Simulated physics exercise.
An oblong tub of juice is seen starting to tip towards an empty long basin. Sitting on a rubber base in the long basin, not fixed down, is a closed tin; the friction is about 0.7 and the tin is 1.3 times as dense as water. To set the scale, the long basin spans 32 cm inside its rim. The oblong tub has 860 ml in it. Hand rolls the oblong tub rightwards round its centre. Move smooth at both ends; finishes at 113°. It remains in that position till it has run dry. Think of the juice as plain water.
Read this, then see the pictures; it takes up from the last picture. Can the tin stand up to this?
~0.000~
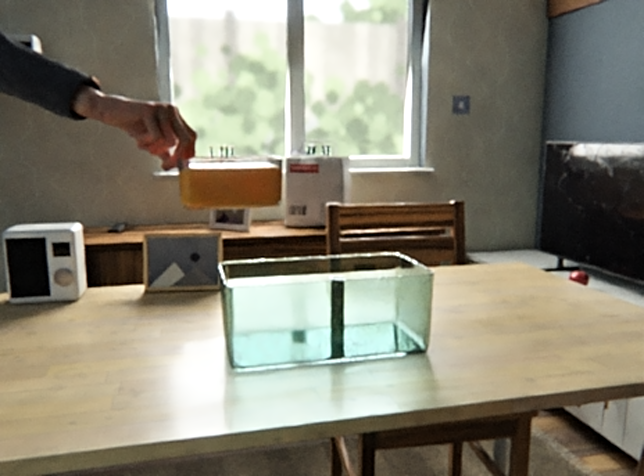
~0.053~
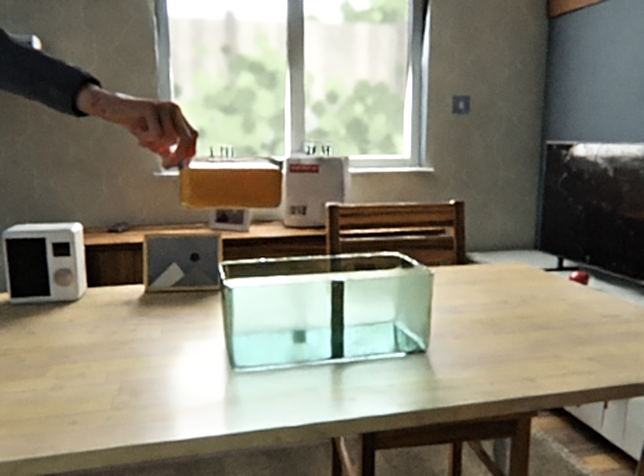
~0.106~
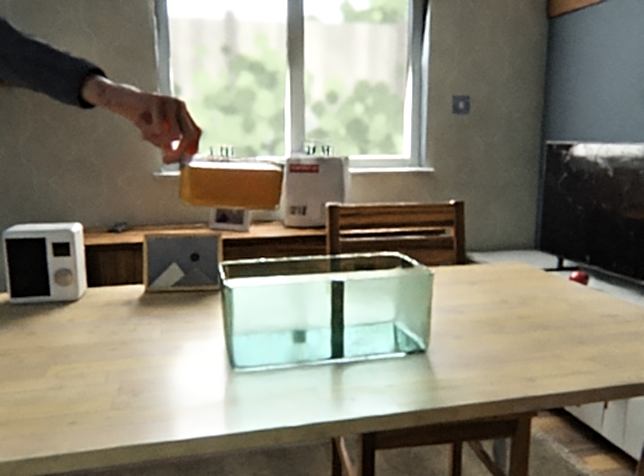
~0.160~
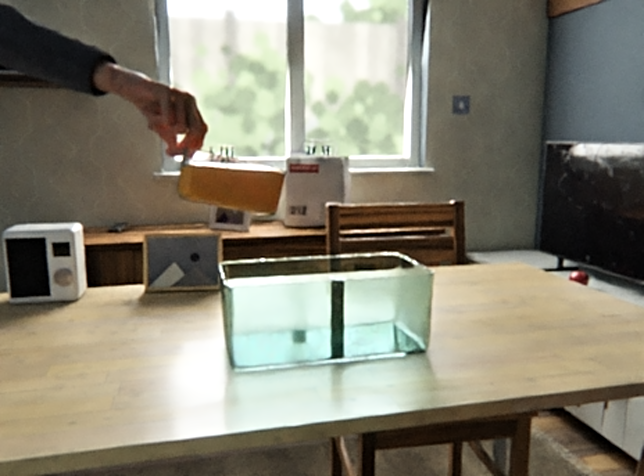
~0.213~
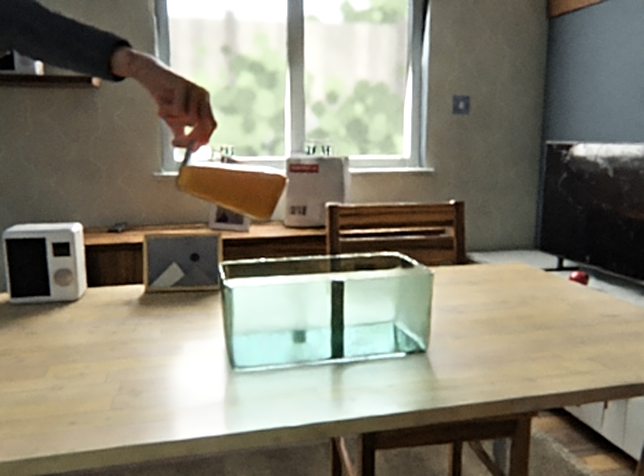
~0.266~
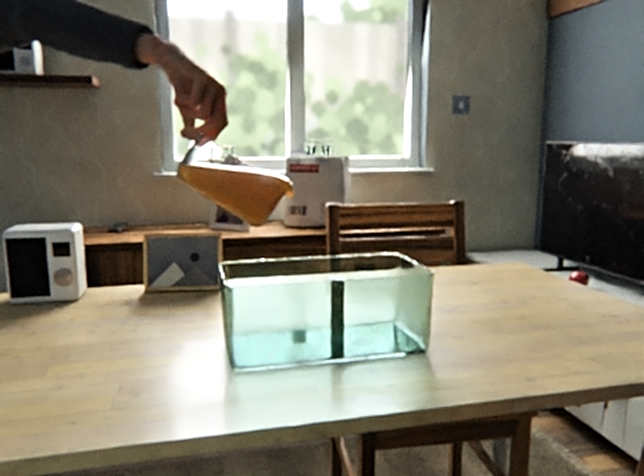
It's bound to be brought down.
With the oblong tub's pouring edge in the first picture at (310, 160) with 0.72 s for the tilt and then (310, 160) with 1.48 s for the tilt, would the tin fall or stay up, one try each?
Try 1: Still standing; try 2: Still standing.
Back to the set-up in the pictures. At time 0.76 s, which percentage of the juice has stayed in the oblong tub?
Close to 2 percent of the total.
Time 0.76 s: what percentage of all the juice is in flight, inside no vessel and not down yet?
Estimate: About 3 in a hundred.
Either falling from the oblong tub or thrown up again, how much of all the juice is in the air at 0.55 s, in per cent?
Roughly 38 percent.
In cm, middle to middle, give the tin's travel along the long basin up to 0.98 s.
Centre to centre, close to 7 cm.
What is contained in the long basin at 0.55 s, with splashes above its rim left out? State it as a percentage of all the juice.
About 48%.
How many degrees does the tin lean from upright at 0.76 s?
I'd put it at close to 15 degrees off upright.
Then, 0.55 s in, the tilt is 98° and 14 per cent is still to pour; the tin stands where it began.
Then, 0.76 s in, the tilt is 113° and 2 per cent is still to pour; the tin leans 14°.
Then, 0.98 s in, the tilt is 113° and 0 per cent is still to pour; the tin lies on its side.
Then, 1.22 s in, the tilt is 113° and 0 per cent is still to pour; the tin lies on its side.
Finally, the tin lies on its side.
